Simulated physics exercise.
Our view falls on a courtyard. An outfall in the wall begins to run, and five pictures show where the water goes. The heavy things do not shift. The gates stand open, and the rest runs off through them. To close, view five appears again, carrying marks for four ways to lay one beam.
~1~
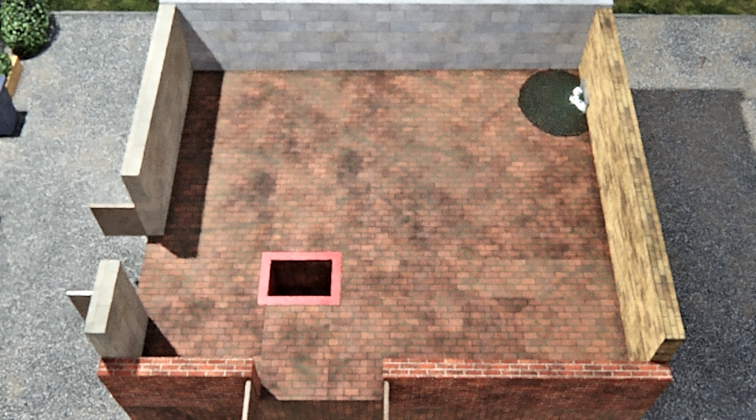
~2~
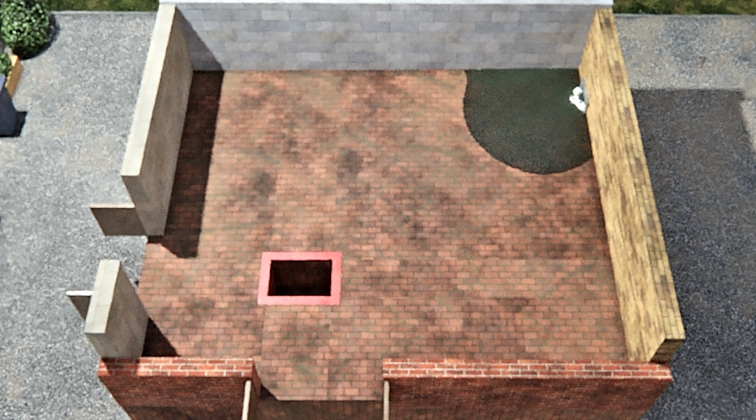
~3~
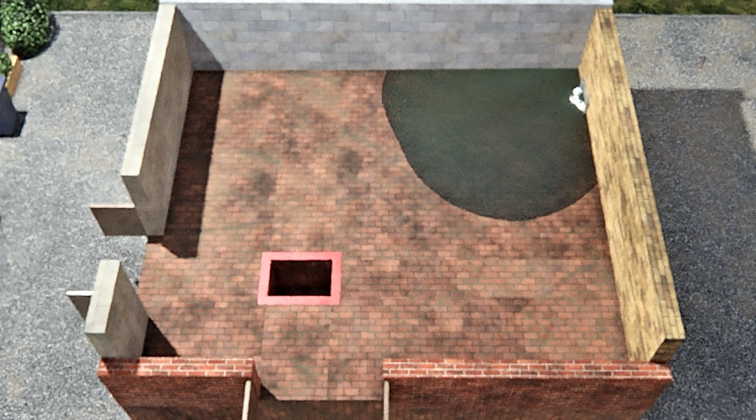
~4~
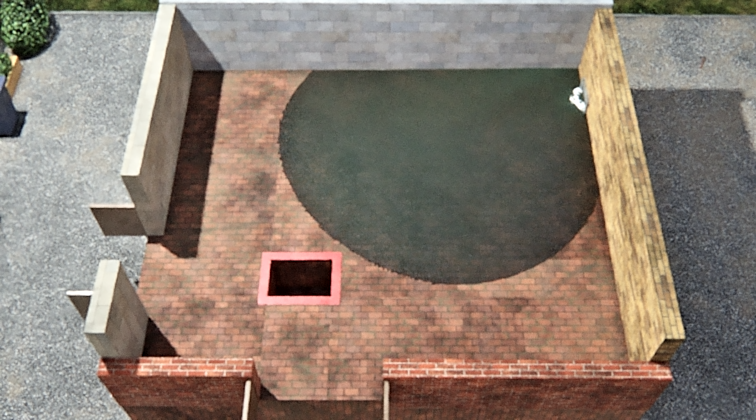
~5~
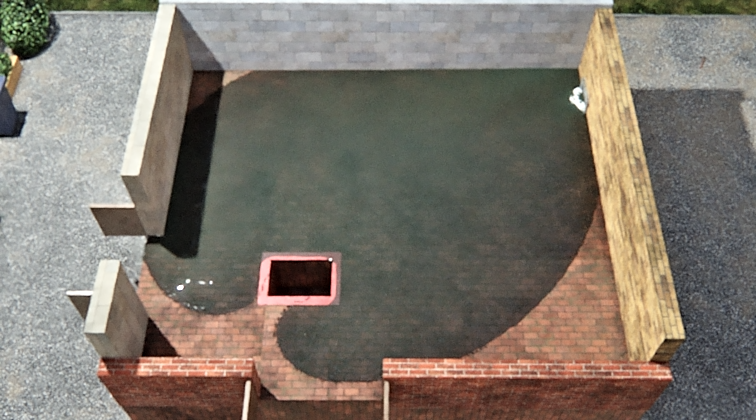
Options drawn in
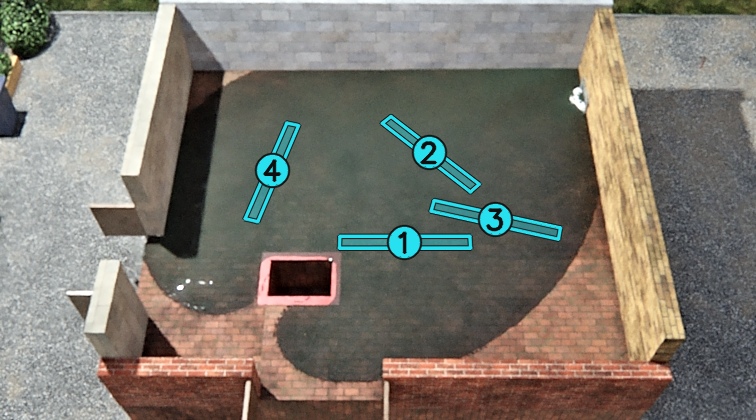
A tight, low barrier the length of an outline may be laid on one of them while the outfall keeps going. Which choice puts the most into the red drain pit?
4 beats the others.
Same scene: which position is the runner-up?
It is 3.
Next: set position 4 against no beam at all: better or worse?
Position 4 is better.
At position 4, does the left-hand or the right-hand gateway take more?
The left one.
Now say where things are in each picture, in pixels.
In the first frame, outfall at (585, 96); red drain pit at (300, 278); open gate at (322, 383); open gate at (156, 274); front seen at (527, 88), 3 % of the ground wet; red drain pit still dry.
In the second frame, front seen at (476, 131), 10 % of the ground wet; red drain pit still dry.
In the third frame, front seen at (389, 94), 23 % of the ground wet; red drain pit still dry.
In the fourth frame, front seen at (292, 174), 45 % of the ground wet; red drain pit still dry.
In the fifth frame, front seen at (156, 258), 75 % of the ground wet; red drain pit taking water.
On the marked copy, 1 from (339, 242) to (470, 242); 2 from (386, 119) to (474, 188); 3 from (432, 205) to (559, 233); 4 from (251, 220) to (292, 124).
For position 1, about 22 % of the stream goes into the red drain pit, about 78 % out by the gates.
For position 2, about 23 % of the stream goes into the red drain pit, about 77 % out by the gates.
For position 3, about 30 % of the stream goes into the red drain pit, about 70 % out by the gates.
For position 4, about 42 % of the stream goes into the red drain pit, about 58 % out by the gates.
